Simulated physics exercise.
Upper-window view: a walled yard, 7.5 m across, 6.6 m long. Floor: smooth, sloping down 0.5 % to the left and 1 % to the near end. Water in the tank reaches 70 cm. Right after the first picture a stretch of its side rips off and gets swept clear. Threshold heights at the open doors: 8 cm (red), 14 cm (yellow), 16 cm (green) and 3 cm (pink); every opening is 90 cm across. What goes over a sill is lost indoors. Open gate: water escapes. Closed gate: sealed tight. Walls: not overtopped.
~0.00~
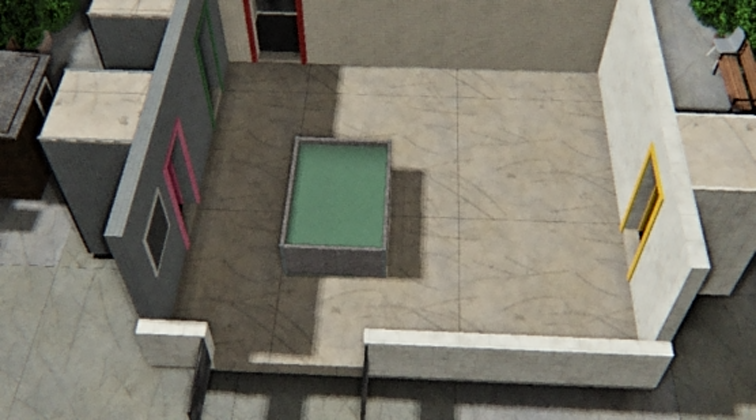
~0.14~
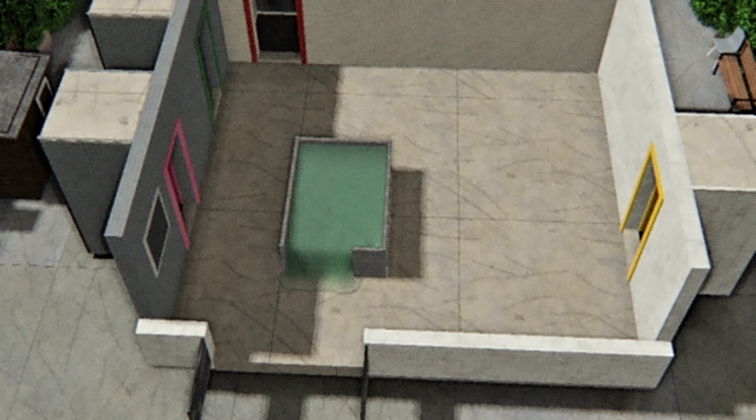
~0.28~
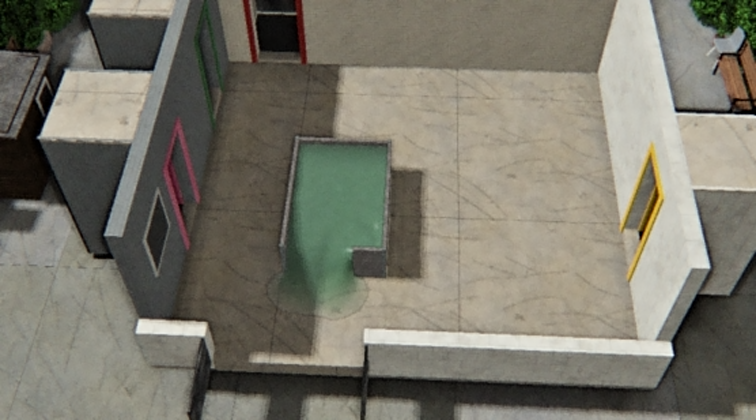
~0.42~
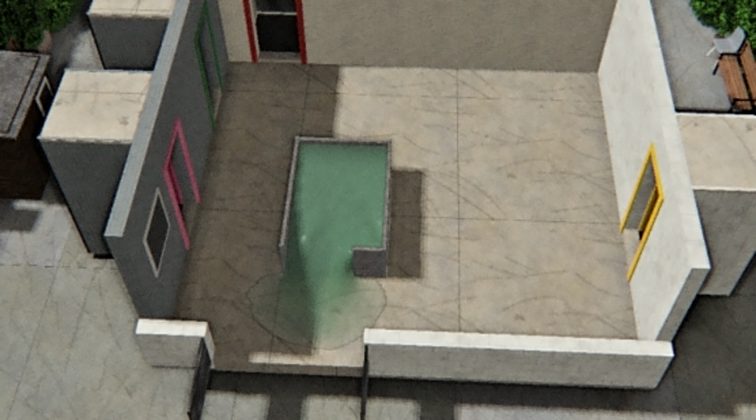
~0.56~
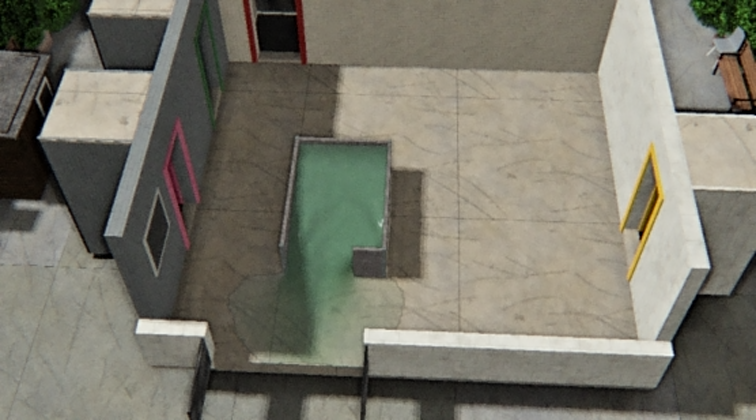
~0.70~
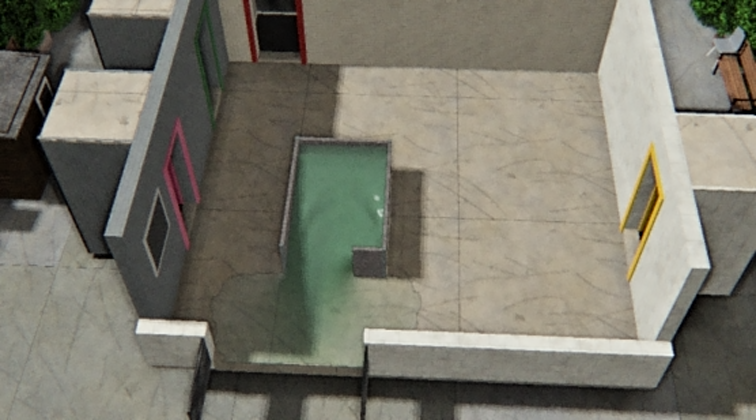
Walled yard seen from above, with green water pouring from a broken tank and spreading across the paving to the near opening.
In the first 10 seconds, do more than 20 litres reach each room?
At the red door, not that much; at the yellow door, not that much; at the green door, not that much; at the pink door, not that much.
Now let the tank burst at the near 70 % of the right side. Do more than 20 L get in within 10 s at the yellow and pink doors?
Outcome at yellow: Exceeded; outcome at pink: Not exceeded.
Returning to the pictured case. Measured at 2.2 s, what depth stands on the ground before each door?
Depths in cm: Red 0, yellow 0, green 0, pink 0.
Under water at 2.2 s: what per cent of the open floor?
Wet share: About 15 %.
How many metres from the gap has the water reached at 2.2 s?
Roughly 4.4 metres out.
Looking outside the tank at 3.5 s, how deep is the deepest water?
About 17 cm.
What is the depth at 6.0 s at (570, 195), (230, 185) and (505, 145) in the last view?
Spot one 0 cm, spot two 2 cm, spot three 0 cm.
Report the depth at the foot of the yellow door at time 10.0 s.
Looks like about 0.5 cm at that spot.
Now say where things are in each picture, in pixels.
Still water, 70 cm deep, in the tank at (339, 194), in the first picture.
The front is at (355, 285), 0.6 m from the gap at (320, 263); 0.3 m2 of floor is under water; 70 cm left at the back of the tank, in the second picture.
Water pours out at (320, 265) and has run 0.9 m, to (346, 313); typically 12 cm deep outside, 70 cm at the tank's back, in the third picture.
The front is at a hidden place, 1.4 m from the gap at (320, 266); 2.2 m2 of floor is under water; 70 cm left at the back of the tank, in the fourth picture.
Water pours out at (320, 266) and has run 1.8 m, to a hidden place; typically 6 cm deep outside, 68 cm at the tank's back, in the fifth picture.
The front is at a hidden place, 2.1 m from the gap at (320, 265); 4.2 m2 of floor is under water; 61 cm left at the back of the tank, in the sixth picture.
After 1.4 s water covers 10 % of the floor and is deepest (36 cm) near (309, 283); red door not reached, yellow door not reached, green door not reached, pink door not reached.
After 2.2 s water covers 15 % of the floor and is deepest (28 cm) near (309, 283); red door not reached, yellow door not reached, green door not reached, pink door not reached.
After 3.5 s water covers 25 % of the floor and is deepest (17 cm) near (309, 283); red door not reached, yellow door not reached, green door not reached, pink door 3 cm at the sill, 0 L in.
After 6.0 s water covers 30 % of the floor and is deepest (10 cm) near (309, 283); red door not reached, yellow door 2 cm at the sill, 0 L in, green door 2 cm at the sill, 0 L in, pink door 2 cm at the sill, 0 L in.
After 10.0 s water covers 35 % of the floor and is deepest (6 cm) near (309, 283); red door 1 cm at the sill, 0 L in, yellow door 1 cm at the sill, 0 L in, green door 2 cm at the sill, 0 L in, pink door 1 cm at the sill, 0 L in.
